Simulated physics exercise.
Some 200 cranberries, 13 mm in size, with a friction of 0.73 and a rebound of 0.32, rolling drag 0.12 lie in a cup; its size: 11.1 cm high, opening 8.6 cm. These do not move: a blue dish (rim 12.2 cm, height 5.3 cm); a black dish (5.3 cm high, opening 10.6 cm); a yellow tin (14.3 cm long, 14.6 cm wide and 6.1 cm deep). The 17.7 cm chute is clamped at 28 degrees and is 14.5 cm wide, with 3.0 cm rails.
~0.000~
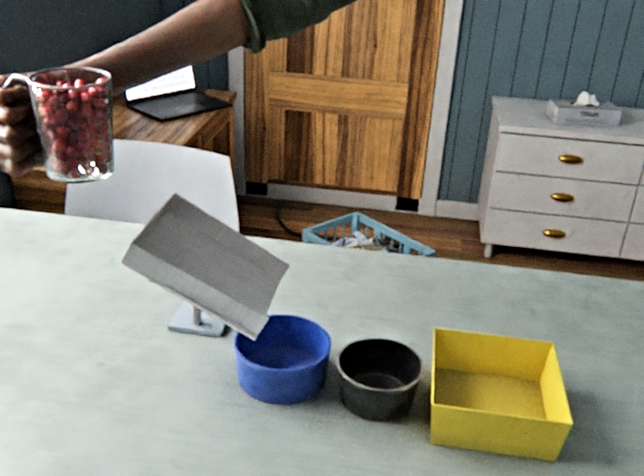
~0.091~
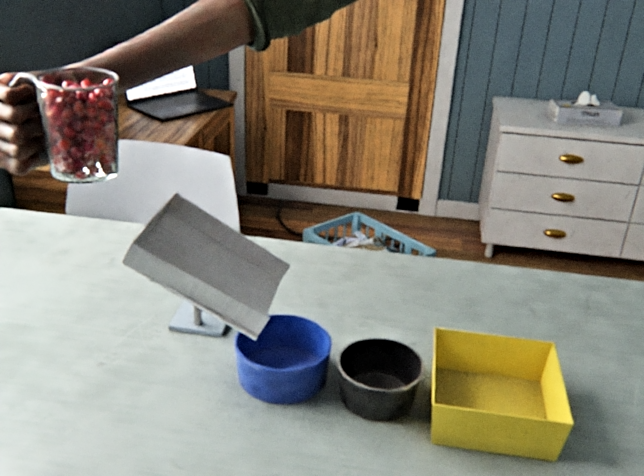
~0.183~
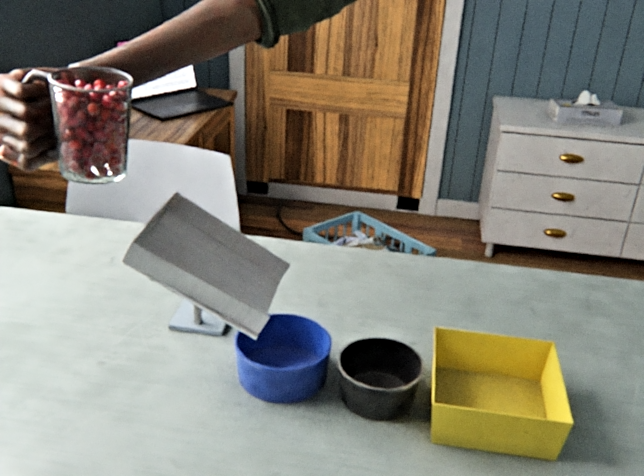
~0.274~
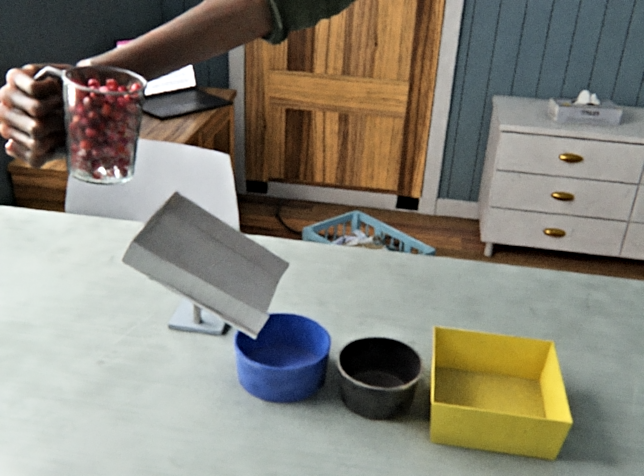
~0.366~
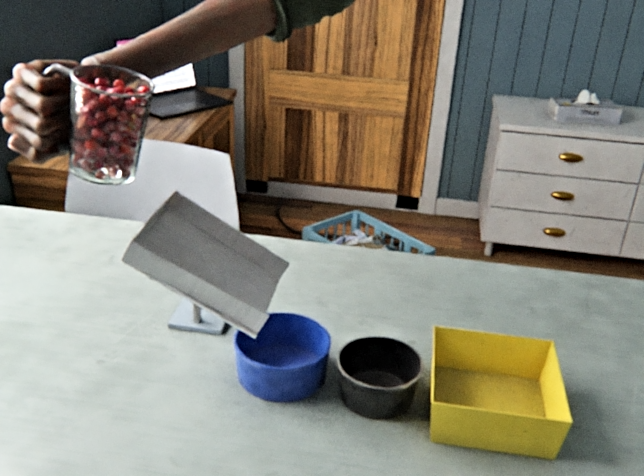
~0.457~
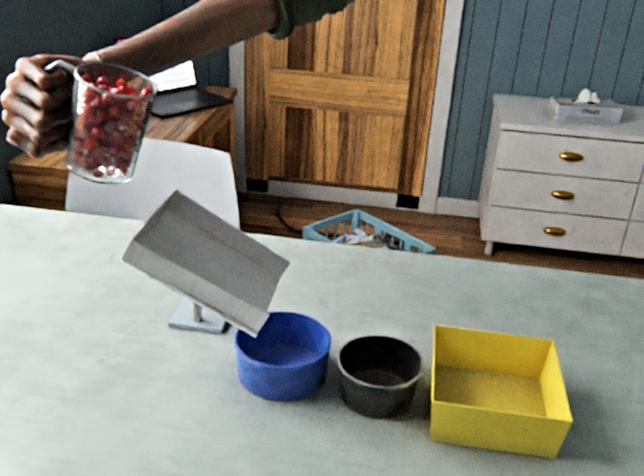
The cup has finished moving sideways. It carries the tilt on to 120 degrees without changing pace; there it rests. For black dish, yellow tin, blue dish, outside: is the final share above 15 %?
Black dish: Below, yellow tin: Below, blue dish: Above, outside: Above.
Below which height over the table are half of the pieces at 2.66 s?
Some 30 cm.
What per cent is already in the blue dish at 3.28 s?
Near 35 per cent so far.
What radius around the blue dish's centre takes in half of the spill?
Some 16 cm.
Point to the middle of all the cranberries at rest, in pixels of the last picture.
At about (316, 376).
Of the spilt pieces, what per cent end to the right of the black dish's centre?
Some 50 per cent.
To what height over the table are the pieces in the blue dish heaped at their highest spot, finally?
Some 4.5 cm.
After 1.30 s, tilt 49 degrees; cup 100 %; middle of all pieces near (109, 127).
After 2.01 s, tilt 78 degrees; cup 100 %; middle of all pieces near (110, 128).
Then, at 2.66 s, tilt 104 degrees; blue dish 5 %, slope 20 %, cup 70 %; middle of all pieces near (148, 177).
After 3.28 s, tilt 120 degrees; outside 20 %, blue dish 35 %, slope 30 %, black dish 5 %, in the air 10 %; middle of all pieces near (292, 332).
In the end, at 4.4 s, outside 45 %, blue dish 50 %, slope 0 %, black dish 5 %, cup 0 %, yellow tin 0 %.
